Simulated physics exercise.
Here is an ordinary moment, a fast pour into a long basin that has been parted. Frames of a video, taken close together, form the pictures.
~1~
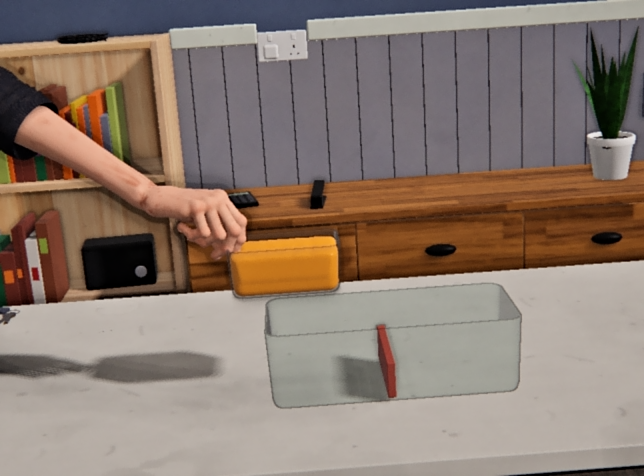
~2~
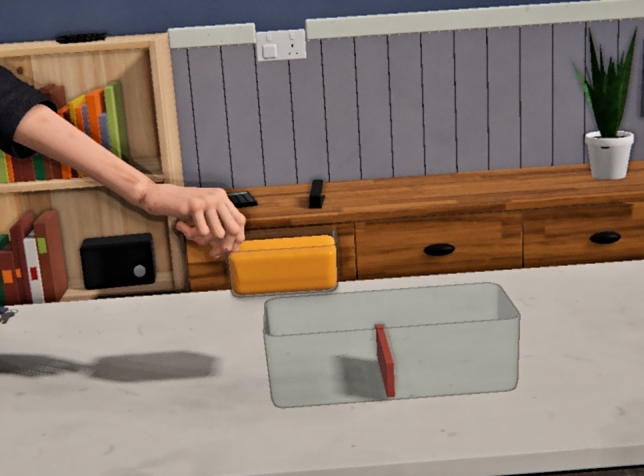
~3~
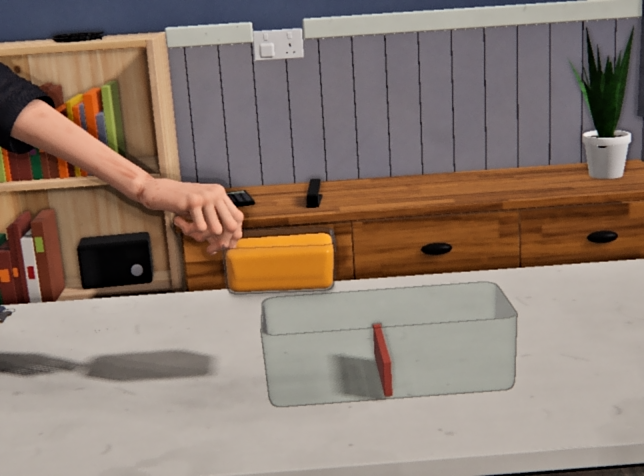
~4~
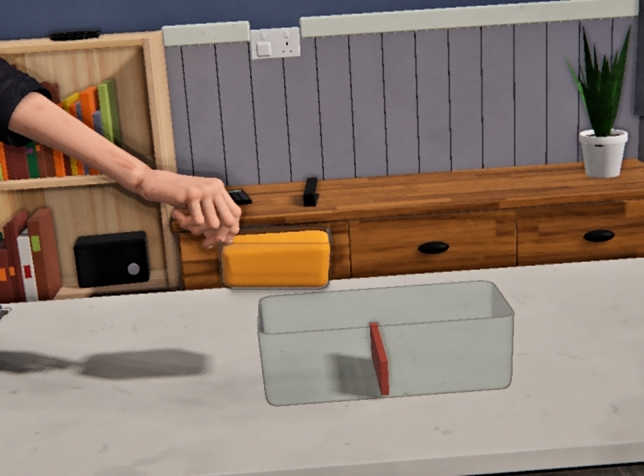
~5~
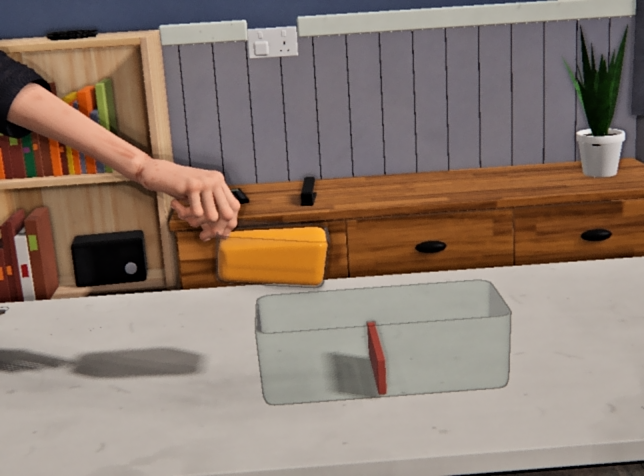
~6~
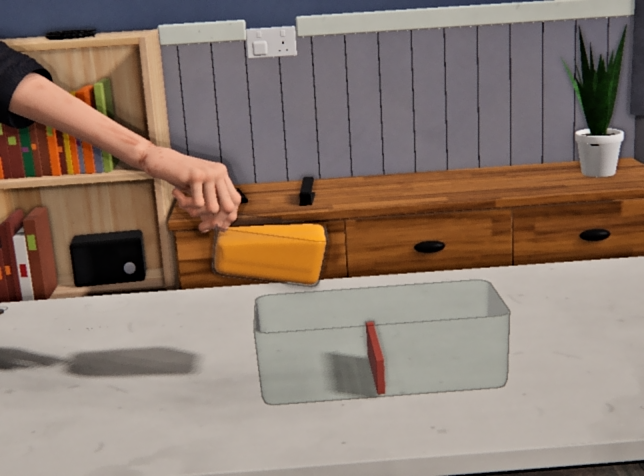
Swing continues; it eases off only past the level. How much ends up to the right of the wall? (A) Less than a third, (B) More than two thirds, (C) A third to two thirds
The answer is B.
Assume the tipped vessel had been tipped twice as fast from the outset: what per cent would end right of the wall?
Something like 80 in a hundred.
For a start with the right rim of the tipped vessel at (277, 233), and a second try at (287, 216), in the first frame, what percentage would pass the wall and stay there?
Close to 5 in a hundred, then close to 45 in a hundred.
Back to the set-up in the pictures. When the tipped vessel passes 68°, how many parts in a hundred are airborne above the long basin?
I'd put it near 40 per cent.
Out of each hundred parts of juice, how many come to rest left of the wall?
Close to 10 in a hundred.
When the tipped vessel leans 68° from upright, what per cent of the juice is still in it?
Around 40 percent remains.
A moment on, the tilt is 68° and 40 per cent is still to pour, 4 is left of the wall and 16 right of it.
Next, the tilt is 105° and 5 per cent is still to pour, 6 is left of the wall and 81 right of it.
Then the tilt is 113° and 0 per cent is still to pour, 8 is left of the wall and 91 right of it.
Later the tilt is 113° and 0 per cent is still to pour, 8 is left of the wall and 91 right of it.
Finally, 8 per cent lies left of the wall, 91 right of it and 1 outside.
